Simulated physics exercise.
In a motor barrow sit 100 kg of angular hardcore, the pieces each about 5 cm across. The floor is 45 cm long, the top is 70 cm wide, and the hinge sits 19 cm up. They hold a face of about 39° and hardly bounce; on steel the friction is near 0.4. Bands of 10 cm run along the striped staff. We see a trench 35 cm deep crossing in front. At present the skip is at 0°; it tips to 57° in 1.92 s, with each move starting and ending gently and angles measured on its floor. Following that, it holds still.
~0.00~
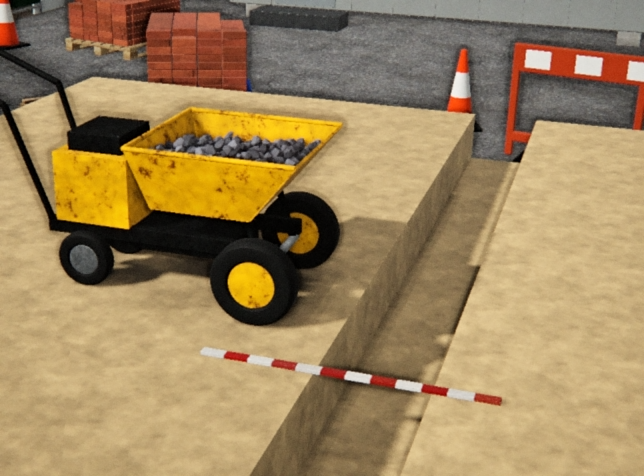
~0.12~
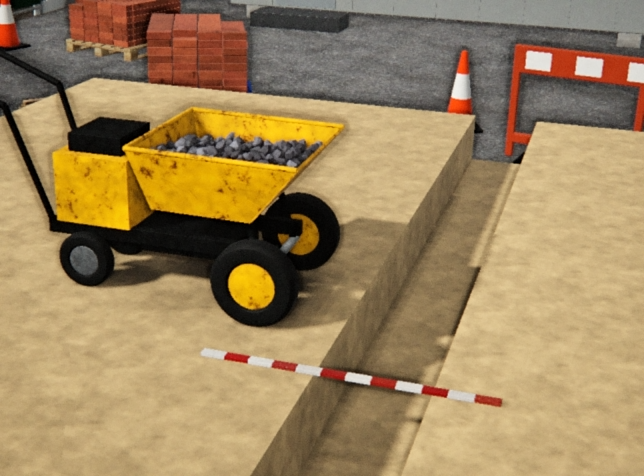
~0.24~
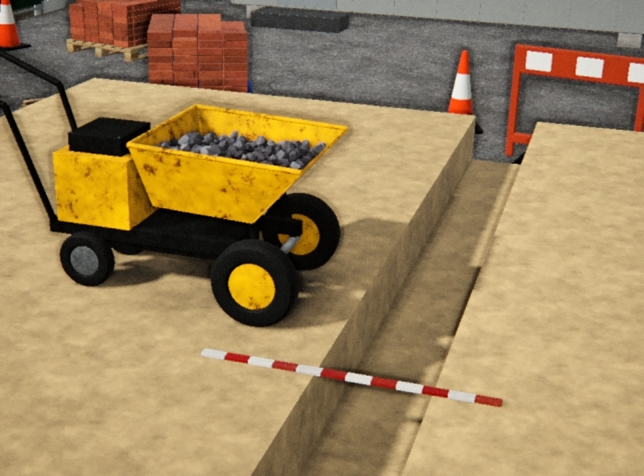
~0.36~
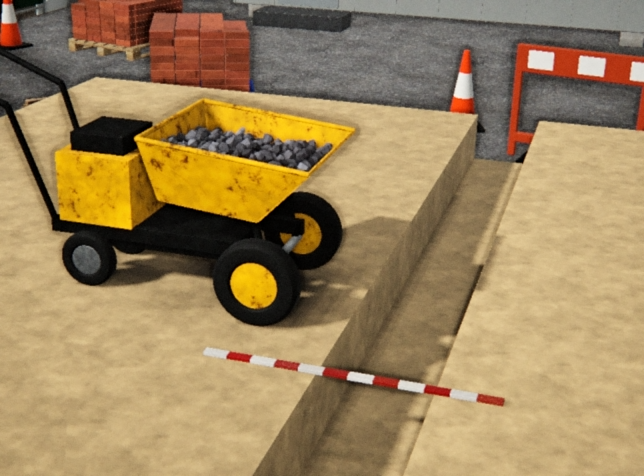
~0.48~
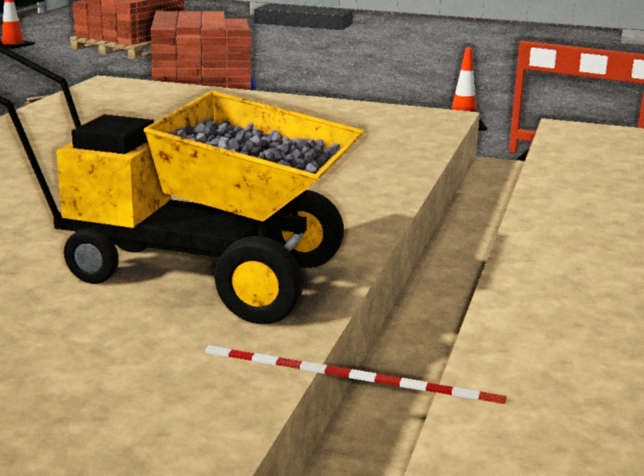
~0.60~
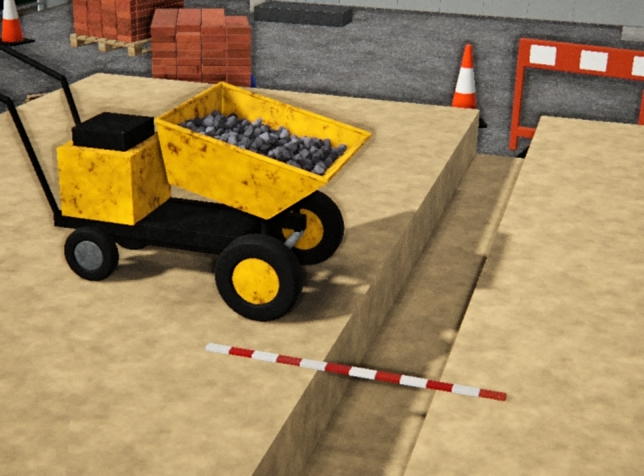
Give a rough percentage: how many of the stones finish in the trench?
11 %.
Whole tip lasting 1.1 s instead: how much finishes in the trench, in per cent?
That works out at about 20 in a hundred.
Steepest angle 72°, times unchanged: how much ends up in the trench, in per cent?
Then close to 95 per cent.
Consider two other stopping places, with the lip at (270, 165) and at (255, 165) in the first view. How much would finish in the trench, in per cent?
The first start gives about 10 per cent, the second about 15.
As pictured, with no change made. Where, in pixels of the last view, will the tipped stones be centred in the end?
At about pixel (428, 386) in the last view.
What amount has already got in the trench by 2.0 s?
By then, around 0 percent.
After 1.4 s the floor is at 48°; 100 % in the skip; the foremost stones are at (376, 212).
After 2.0 s the floor is at 57°; 99 % in the skip, 1 % in the trench; the foremost stones are at (414, 260).
After 2.4 s the floor is at 57°; 94 % in the skip, 6 % in the trench; the foremost stones are at (446, 393).
After 4.3 s the floor is at 57°; 89 % in the skip, 11 % in the trench; the foremost stones are at (452, 384).
